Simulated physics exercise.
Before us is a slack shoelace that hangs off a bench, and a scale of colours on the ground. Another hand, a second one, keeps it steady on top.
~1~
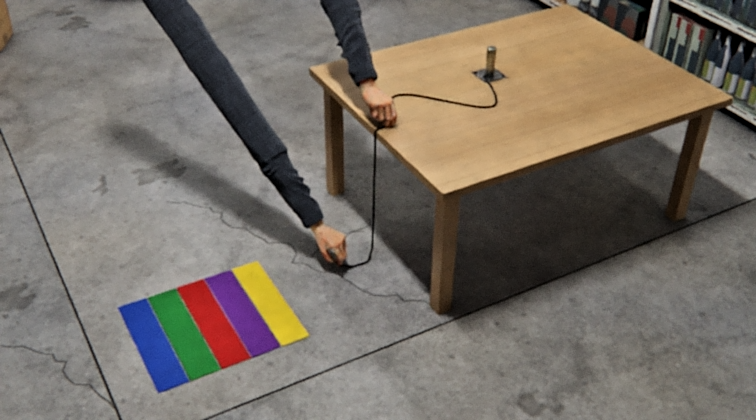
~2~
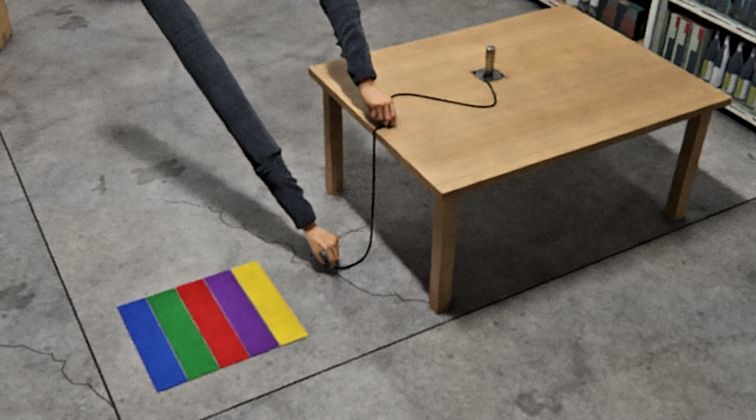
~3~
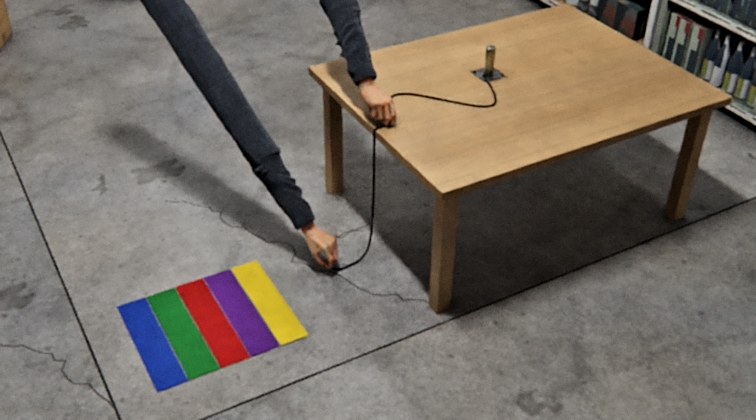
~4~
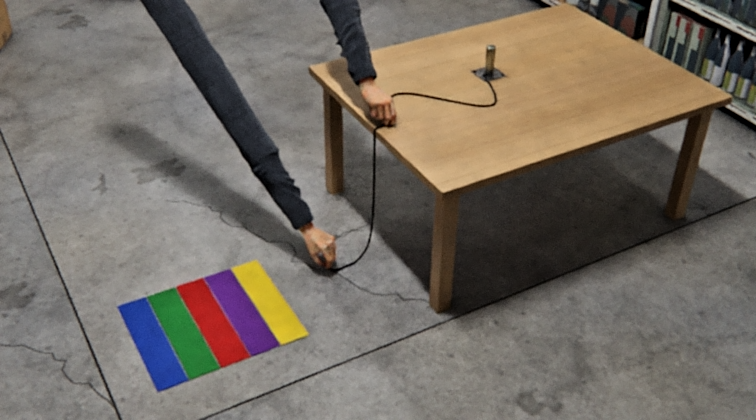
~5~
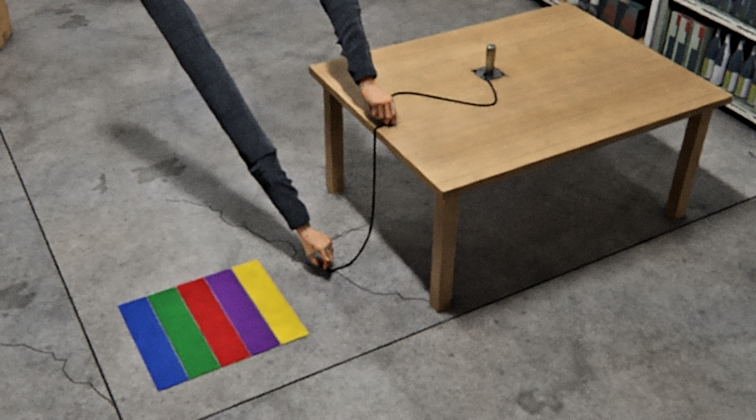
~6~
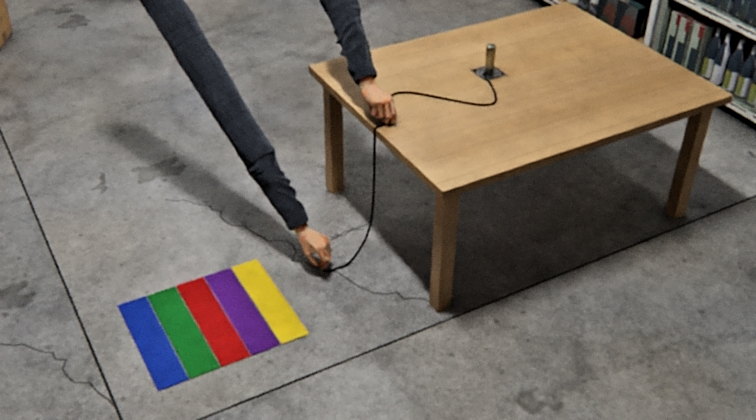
A hand near the floor shifts a dark cord slightly left toward the coloured stripes.
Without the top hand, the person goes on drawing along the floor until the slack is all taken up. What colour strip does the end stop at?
Blue.
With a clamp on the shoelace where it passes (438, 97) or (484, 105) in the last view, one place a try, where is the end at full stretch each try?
Approximately (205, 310), then (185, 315).
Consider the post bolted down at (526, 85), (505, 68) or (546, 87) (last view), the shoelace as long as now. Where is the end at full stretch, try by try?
Per try, approx.: (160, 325); (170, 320); (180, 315).
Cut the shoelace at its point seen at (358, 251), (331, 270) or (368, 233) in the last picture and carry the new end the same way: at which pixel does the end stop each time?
The pixels are (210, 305), (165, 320) and (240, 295), in the order of the tries.
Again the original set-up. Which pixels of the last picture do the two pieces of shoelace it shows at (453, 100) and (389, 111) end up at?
The first one ends up at (408, 106) and the second one at (331, 156).
Early on, end near (203, 308); over red.
Midway, end near (166, 321); over green.
At the end of the slack, end near (143, 329); over blue. It gets as far as the blue strip.
